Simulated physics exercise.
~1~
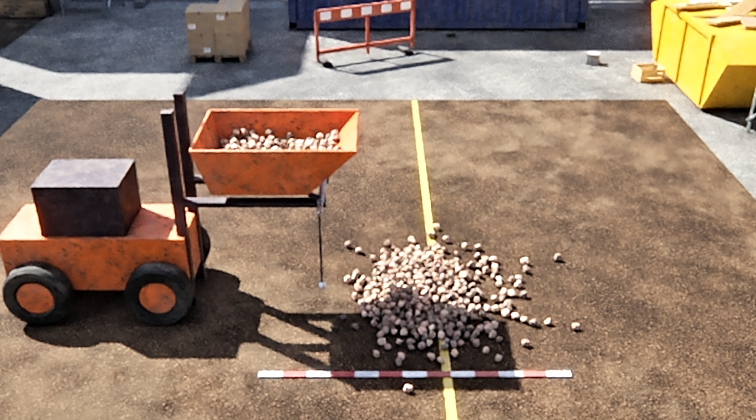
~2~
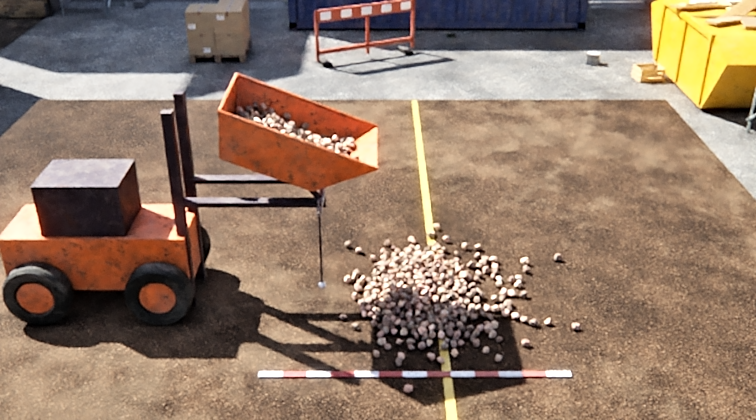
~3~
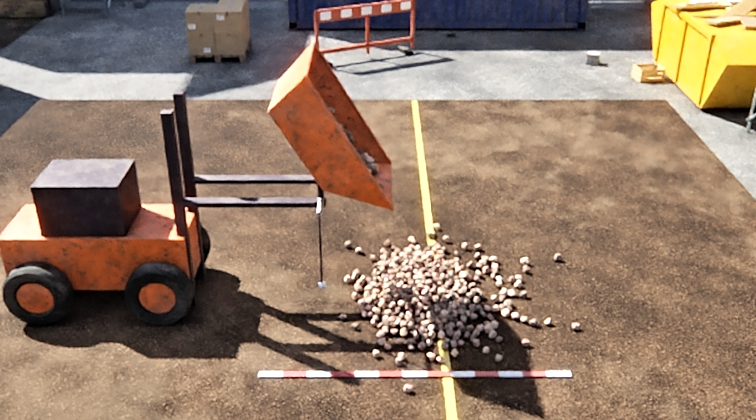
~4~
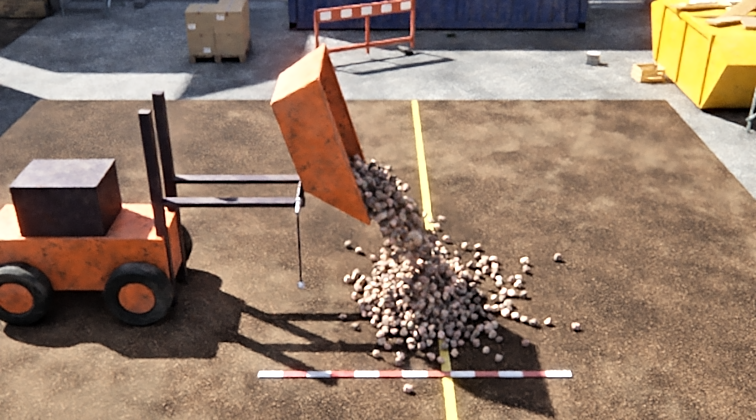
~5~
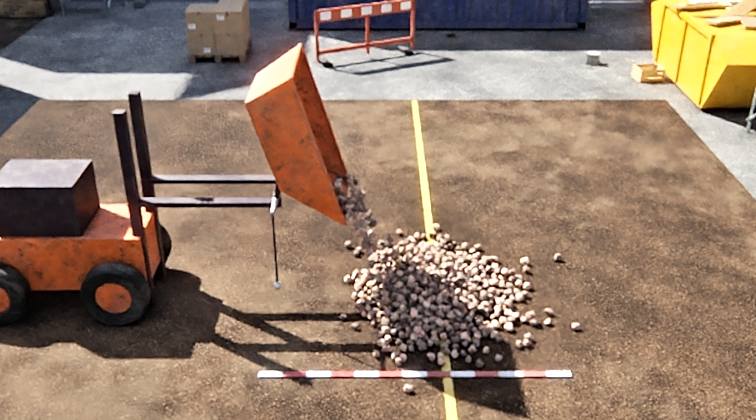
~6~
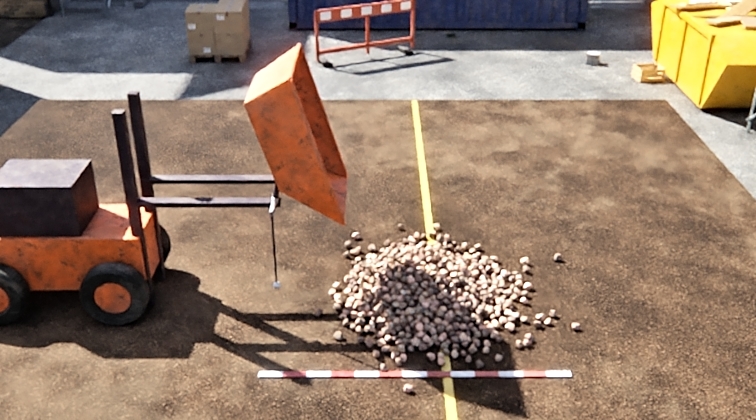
Orange fork truck tipping its skip to the right, backing left as stones pour onto a loose heap, then holding the emptied skip tilted.
